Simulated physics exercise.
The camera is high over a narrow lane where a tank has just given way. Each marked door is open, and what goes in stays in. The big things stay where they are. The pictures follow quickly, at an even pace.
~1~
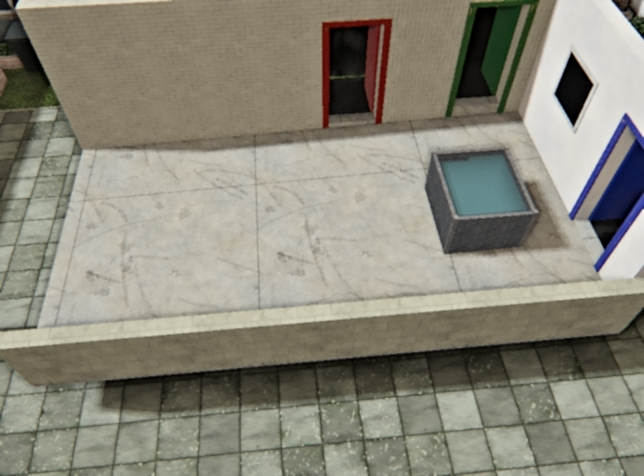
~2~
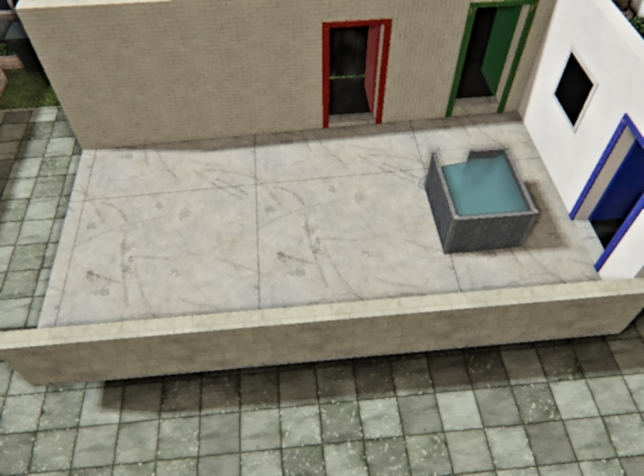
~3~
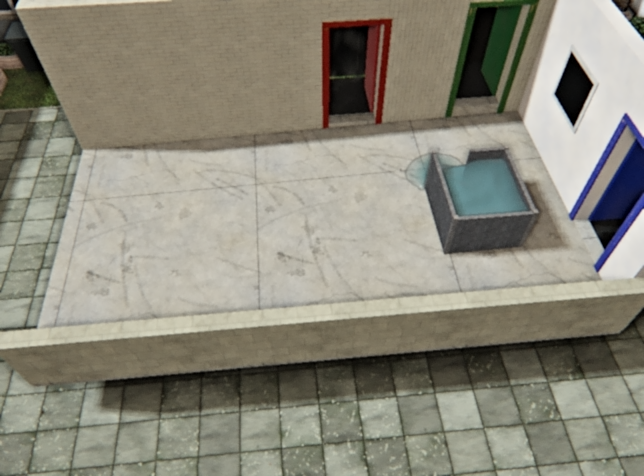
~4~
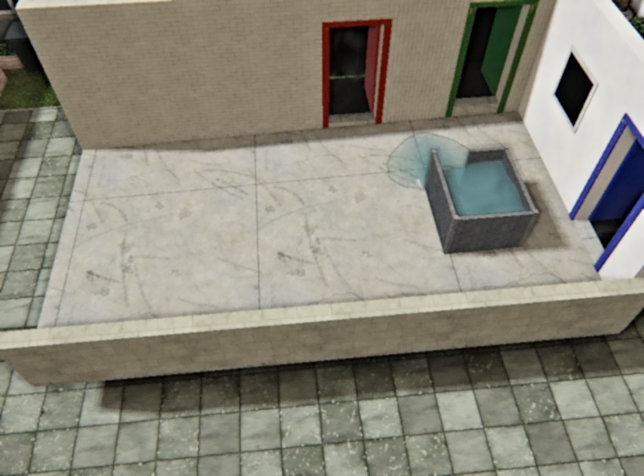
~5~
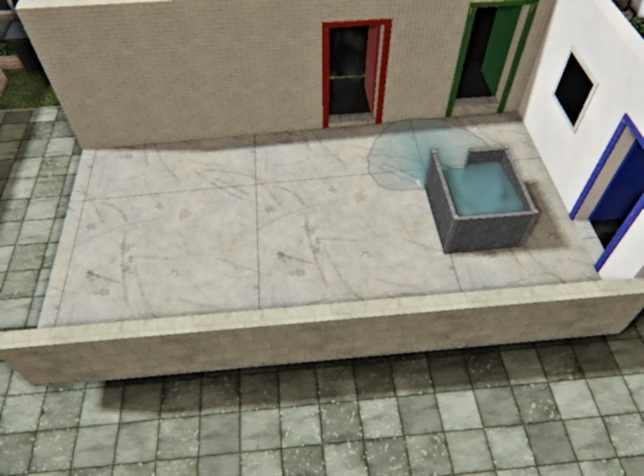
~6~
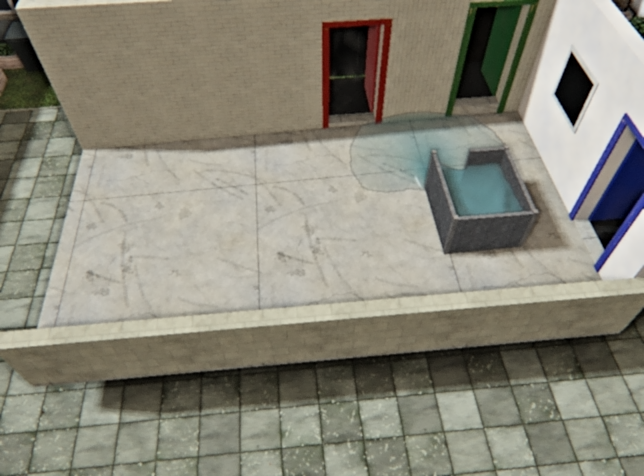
A grey tank of water stood on a pale walled courtyard near coloured doorways, then a gap opened in its far side and water spread leftward across the paving in a widening, see-through puddle.
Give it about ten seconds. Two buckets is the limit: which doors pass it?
The green door holds within the limit; the blue door holds within the limit; the red door floods.
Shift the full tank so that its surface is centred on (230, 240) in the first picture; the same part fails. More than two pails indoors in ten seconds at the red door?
One by one: The red door is under.
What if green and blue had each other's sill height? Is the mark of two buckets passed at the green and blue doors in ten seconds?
One by one: Green door passes that mark, blue door takes less.
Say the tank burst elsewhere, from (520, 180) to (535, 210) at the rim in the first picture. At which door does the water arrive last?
I say the red door.
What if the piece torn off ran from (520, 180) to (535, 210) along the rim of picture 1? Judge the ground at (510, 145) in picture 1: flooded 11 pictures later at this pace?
Answer: Wet.
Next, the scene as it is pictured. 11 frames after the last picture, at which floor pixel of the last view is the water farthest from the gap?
Near (172, 142).
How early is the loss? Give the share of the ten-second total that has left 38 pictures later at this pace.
I make it 50 per cent.
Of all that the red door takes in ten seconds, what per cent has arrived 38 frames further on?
About 100 per cent.
A moment on, water covers 15 % of the floor; the green door wet at the sill, nothing in, the blue door not reached, the red door under two buckets in.
Next, water covers 20 % of the floor; the green door wet at the sill, nothing in, the blue door not reached, the red door over two buckets in.
Then, water covers 45 % of the floor; the green door wet at the sill, nothing in, the blue door wet at the sill, nothing in, the red door over two buckets in.
Later, water covers 55 % of the floor; the green door wet at the sill, nothing in, the blue door wet at the sill, nothing in, the red door over two buckets in.
In the end, water covers 60 % of the floor; the green door wet at the sill, nothing in, the blue door under two buckets in, the red door over two buckets in.
